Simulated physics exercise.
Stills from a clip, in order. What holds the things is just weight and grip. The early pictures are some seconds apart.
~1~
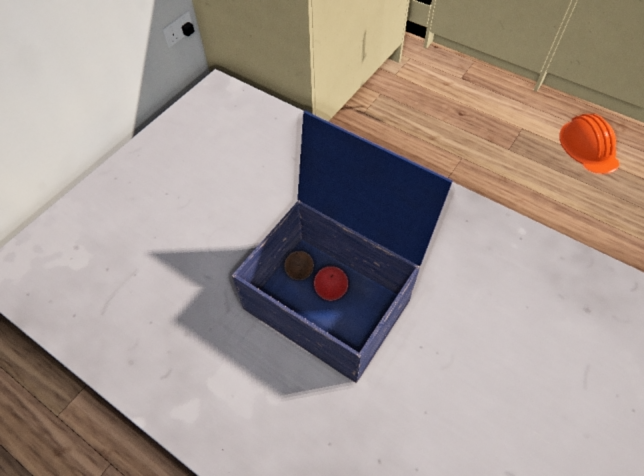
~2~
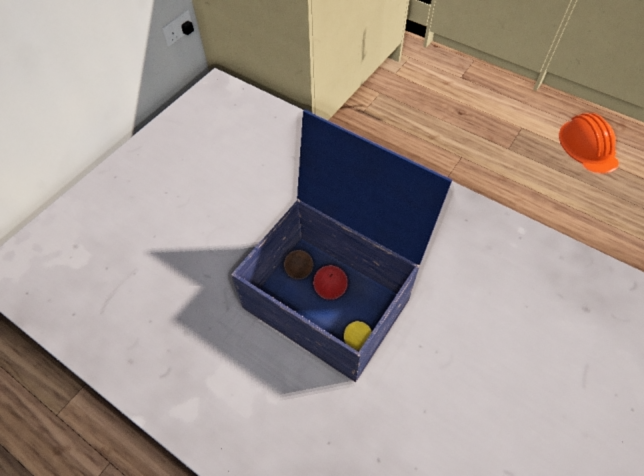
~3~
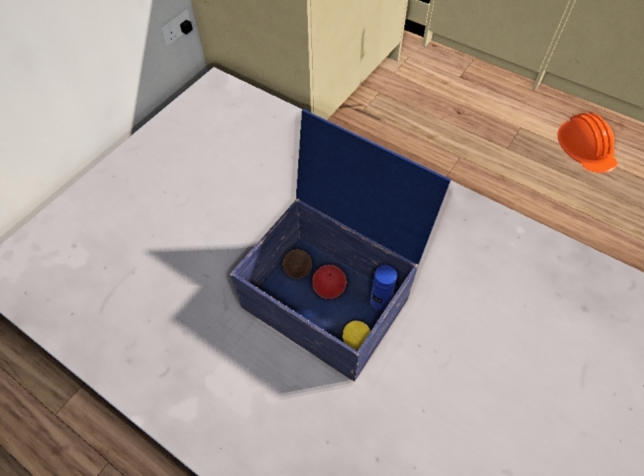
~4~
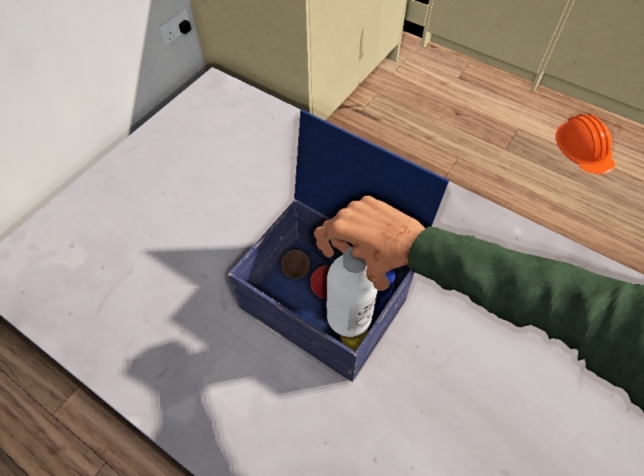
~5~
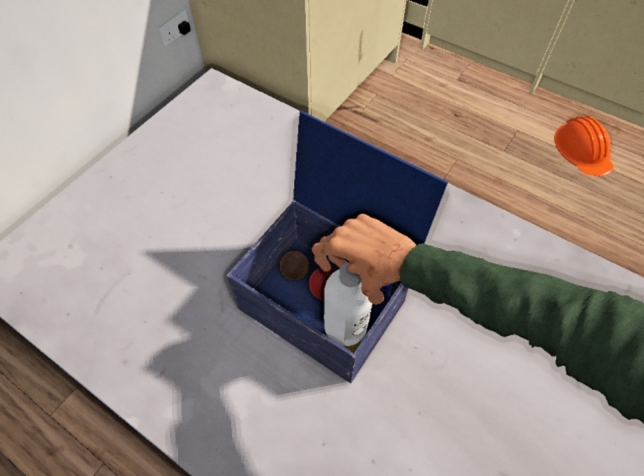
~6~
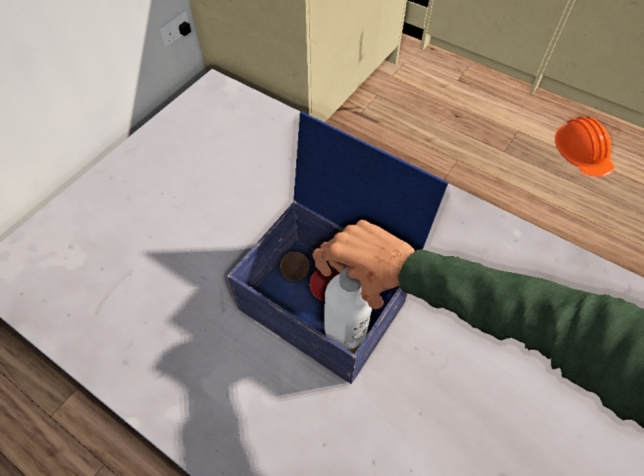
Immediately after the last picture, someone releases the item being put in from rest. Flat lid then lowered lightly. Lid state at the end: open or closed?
Closed.
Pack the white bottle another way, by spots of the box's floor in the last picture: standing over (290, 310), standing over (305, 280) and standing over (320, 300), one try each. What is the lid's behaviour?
First - not shut; second - shut down; third - not shut.
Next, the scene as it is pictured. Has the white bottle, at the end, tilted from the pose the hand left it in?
The white bottle tips.
Then, 0.50 s later than the last frame, white bottle on its side near (297, 310).
Then, 1.40 s later than the last frame, lid 70° above the rim; white bottle on its side near (296, 310); red apple moved a little.
Then, 1.90 s later than the last frame, lid 19° above the rim; white bottle on its side near (296, 310); red apple moved a little.
When it is over, lid shut; lying over in the box, white bottle; moved from the start, red apple; the other 3 as before. End places, in pixels of the last picture, white bottle near (296, 310).
